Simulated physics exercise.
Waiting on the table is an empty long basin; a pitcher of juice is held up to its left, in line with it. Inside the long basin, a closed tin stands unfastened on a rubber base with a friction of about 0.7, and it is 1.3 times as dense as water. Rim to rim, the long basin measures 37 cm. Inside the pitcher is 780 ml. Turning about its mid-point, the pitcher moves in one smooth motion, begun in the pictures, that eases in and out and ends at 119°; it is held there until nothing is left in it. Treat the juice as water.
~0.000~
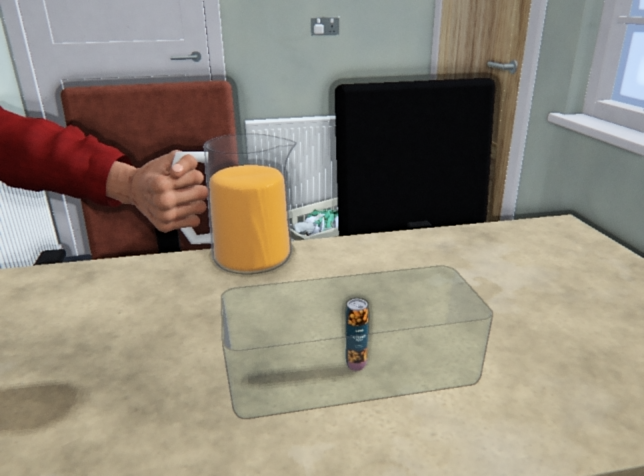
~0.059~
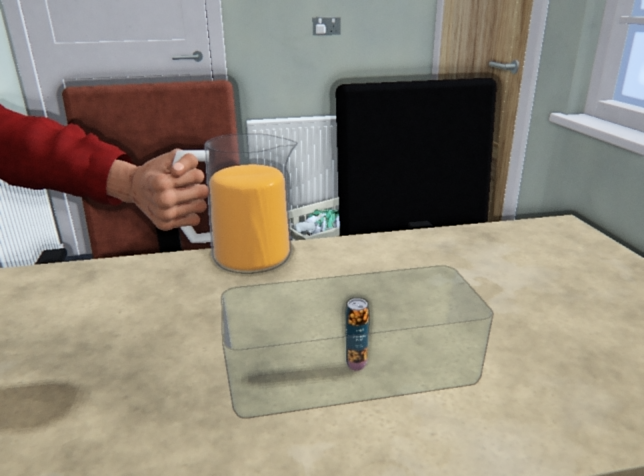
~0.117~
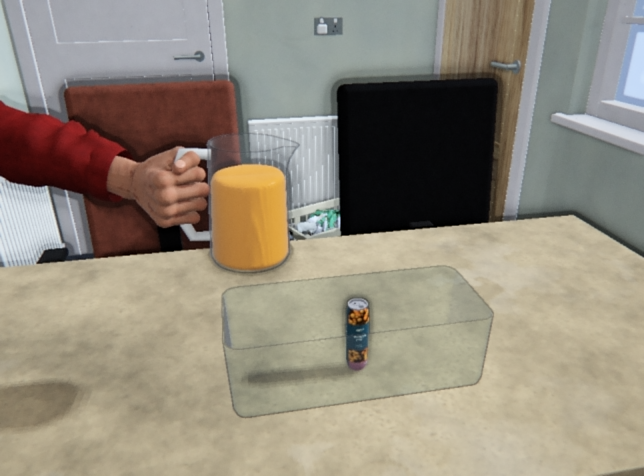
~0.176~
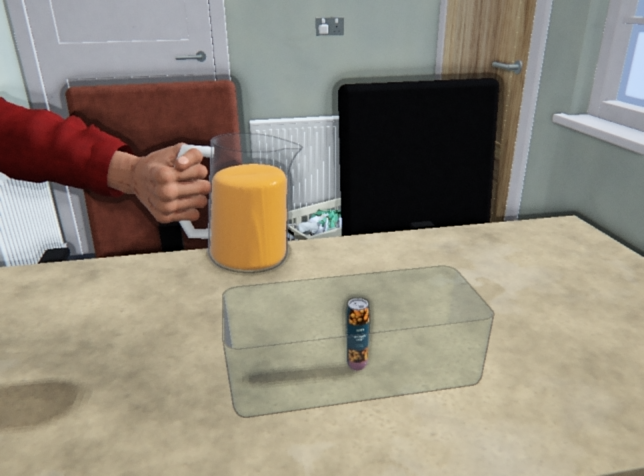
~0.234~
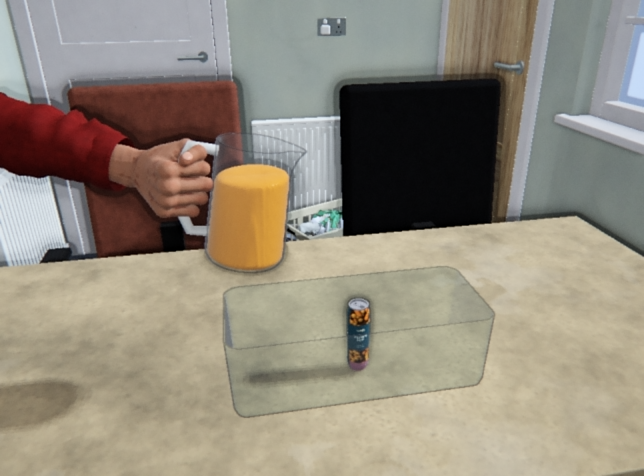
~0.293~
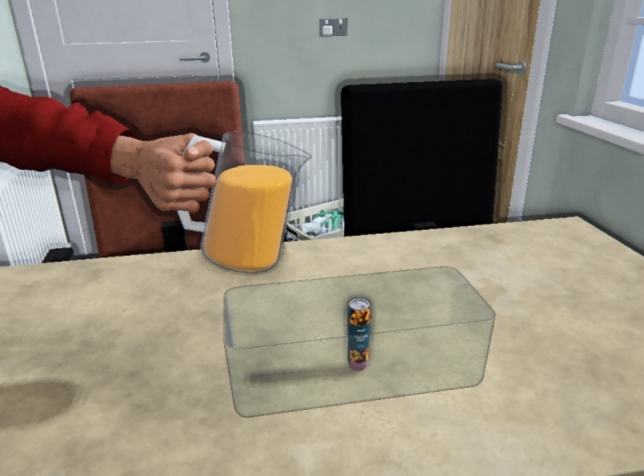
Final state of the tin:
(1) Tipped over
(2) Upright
The answer is 1.
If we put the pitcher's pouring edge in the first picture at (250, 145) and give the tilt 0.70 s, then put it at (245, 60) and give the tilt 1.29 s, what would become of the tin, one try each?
Try 1: Still standing; try 2: Tipped over.
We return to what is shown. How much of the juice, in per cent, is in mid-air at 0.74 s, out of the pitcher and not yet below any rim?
I'd say close to 8 per cent.
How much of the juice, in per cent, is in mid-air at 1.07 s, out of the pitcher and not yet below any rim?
Around 26 percent of it is airborne.
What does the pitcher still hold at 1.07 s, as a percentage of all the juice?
32 per cent or thereabouts.
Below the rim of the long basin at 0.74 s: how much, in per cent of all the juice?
Near 0 in a hundred.
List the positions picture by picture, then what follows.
It leans 0°; its right rim is at (296, 142); the juice meets the walls at (210, 178) and (282, 173); the long basin's rim runs from (223, 319) to (472, 290); the tin's top is at (357, 307), in the first frame.
It leans 1°; its right rim is at (297, 142); the juice meets the walls at (210, 177) and (282, 172), in the second frame.
It leans 2°; its right rim is at (299, 143); the juice meets the walls at (211, 177) and (284, 172), in the third frame.
It leans 5°; its right rim is at (302, 146); the juice meets the walls at (212, 177) and (285, 172), in the fourth frame.
It leans 9°; its right rim is at (307, 150); the juice meets the walls at (215, 178) and (287, 172), in the fifth frame.
It leans 15°; its right rim is at (312, 155); the juice meets the walls at (214, 186) and (291, 173), in the sixth frame.
After 0.74 s the tilt is 73° and 91 per cent is still to pour; the tin stands where it began.
After 1.07 s the tilt is 111° and 33 per cent is still to pour; the tin stands where it began.
After 1.42 s the tilt is 119° and 1 per cent is still to pour; the tin leans 35°.
After 1.79 s the tilt is 119° and 0 per cent is still to pour; the tin lies on its side.
In the end the tin lies on its side.
